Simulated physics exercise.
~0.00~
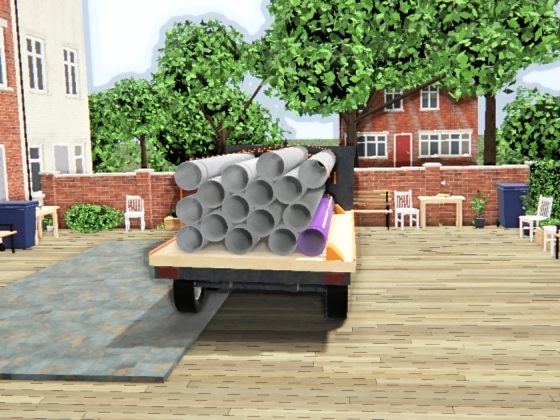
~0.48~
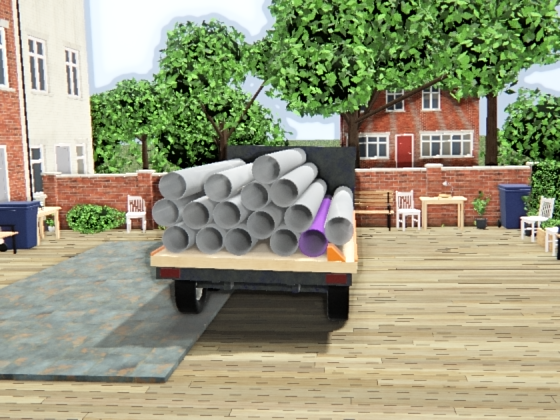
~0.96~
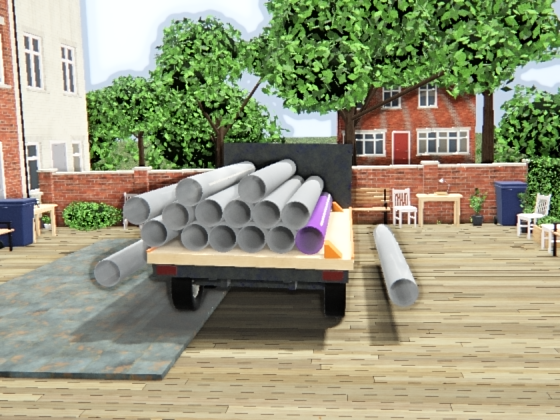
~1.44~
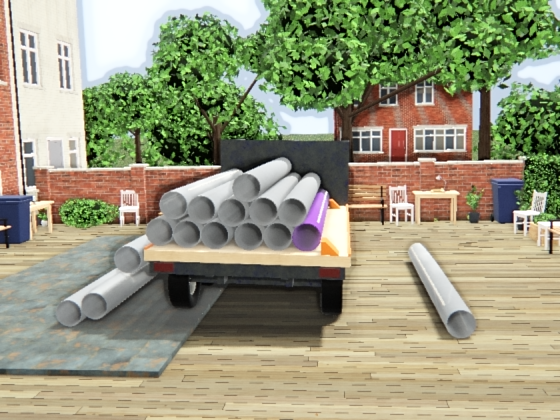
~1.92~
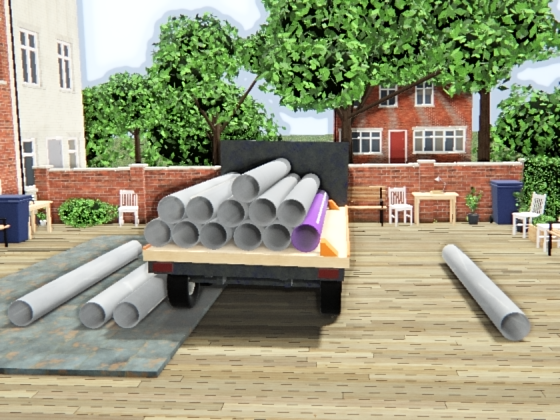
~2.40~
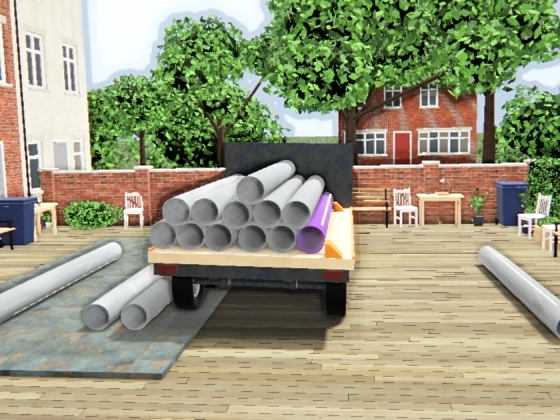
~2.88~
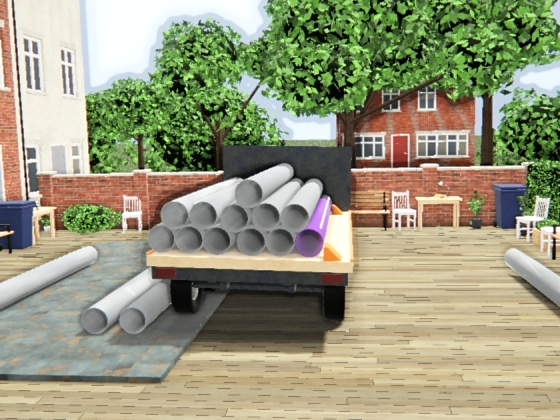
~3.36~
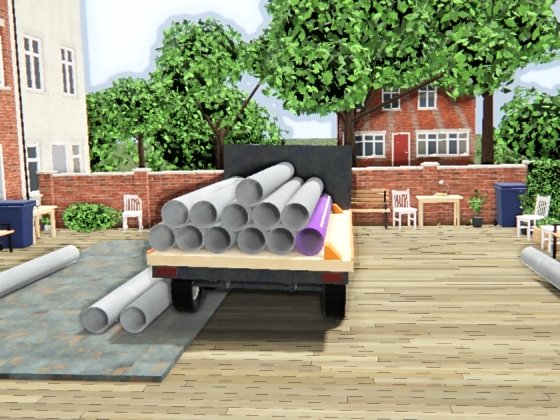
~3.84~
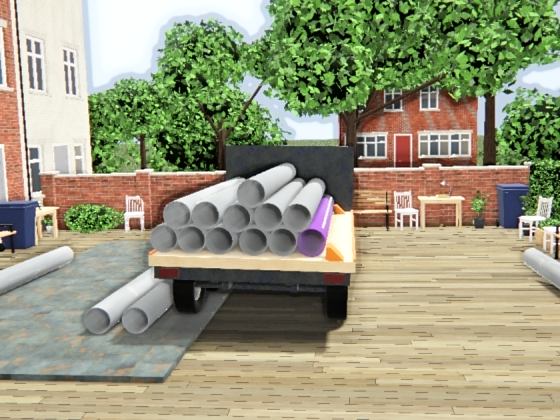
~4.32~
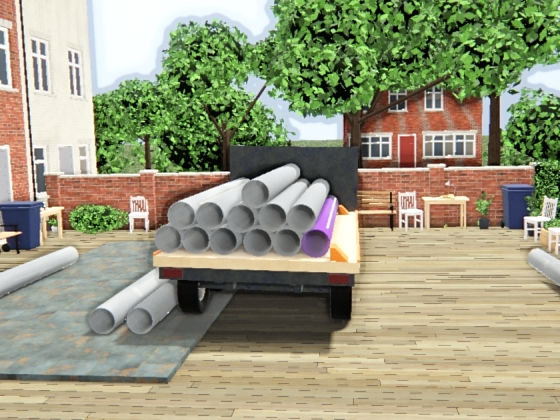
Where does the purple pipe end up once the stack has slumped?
It stays on the trailer deck, at the right end of the bottom row of the remaining pipes.
